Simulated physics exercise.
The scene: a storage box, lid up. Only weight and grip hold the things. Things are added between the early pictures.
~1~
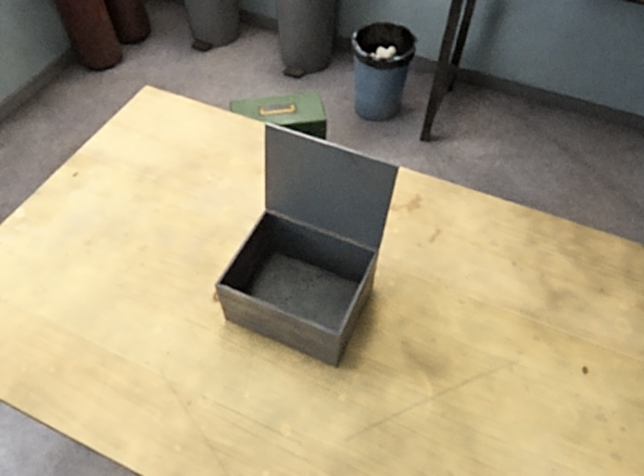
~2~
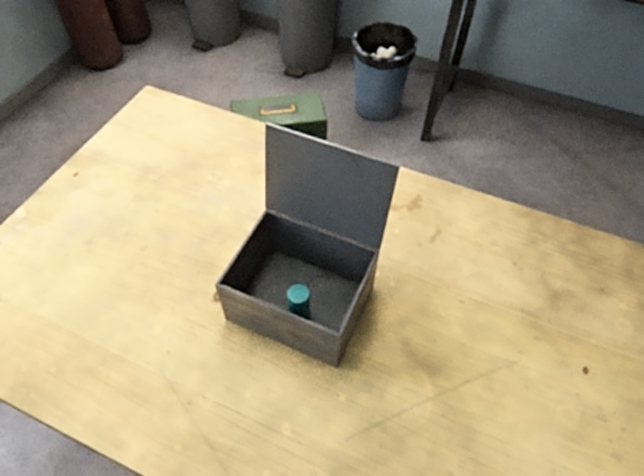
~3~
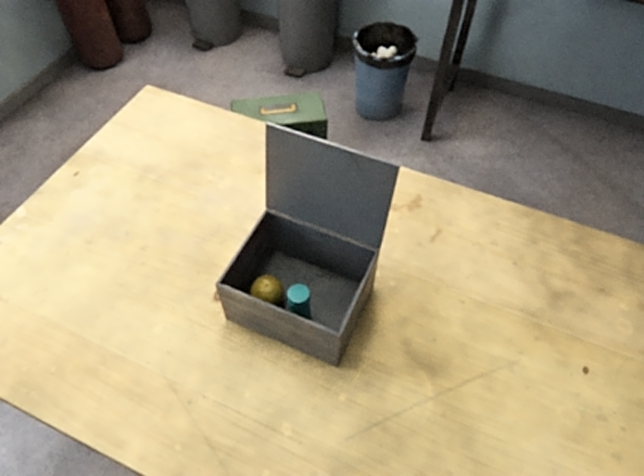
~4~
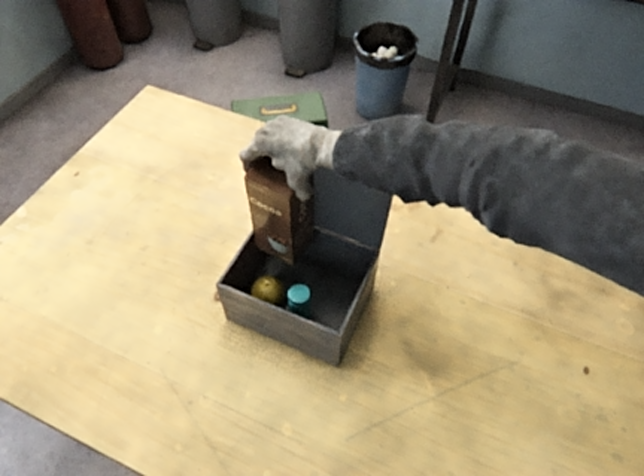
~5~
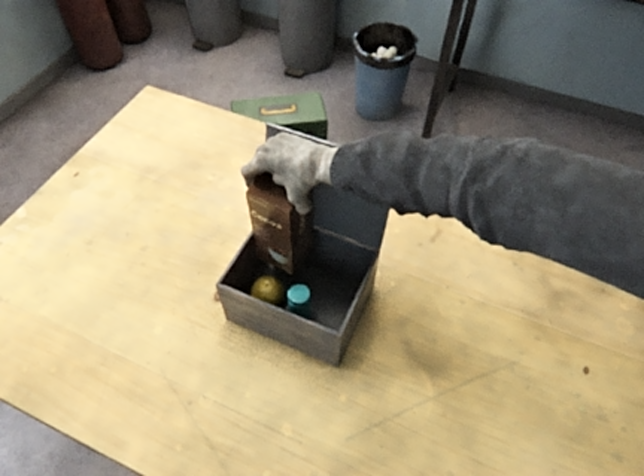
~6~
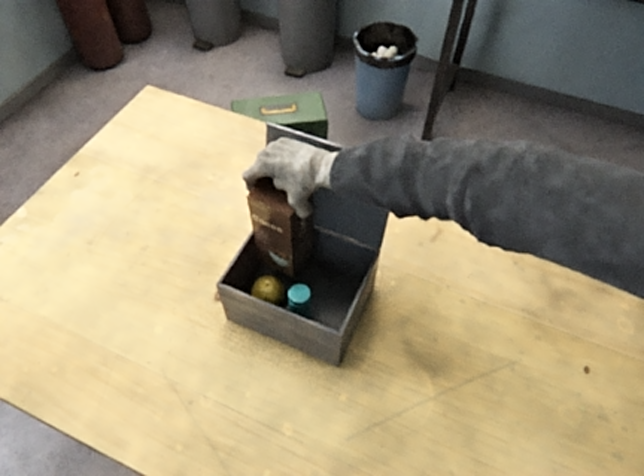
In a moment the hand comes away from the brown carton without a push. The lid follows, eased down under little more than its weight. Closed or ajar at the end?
Outcome: The lid stays ajar.
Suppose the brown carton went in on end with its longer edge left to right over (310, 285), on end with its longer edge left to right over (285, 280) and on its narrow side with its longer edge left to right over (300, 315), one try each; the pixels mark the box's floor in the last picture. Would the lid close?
First, it will not close; second, it will not close; third, it will not close.
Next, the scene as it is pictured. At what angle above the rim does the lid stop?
About 25°.
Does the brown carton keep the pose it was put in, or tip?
The brown carton tips.
Then, 0.80 s after the last picture, lid starting down; brown carton slid about its own width near (285, 248).
Then, 1.70 s after the last picture, lid 67° above the rim; brown carton slid about its own width near (281, 251).
Then, 2.30 s after the last picture, lid 43° above the rim; brown carton tipped 19° from how it was near (274, 261); yellow apple rolled a little.
Then, 3.10 s after the last picture, lid 25° above the rim; brown carton tipped 41° from how it was near (268, 271); yellow apple rolled a little.
At rest, lid 25° above the rim; tipped over in the box, brown carton; the other 2 in place. Seen from the same camera at the end, brown carton near (268, 271).
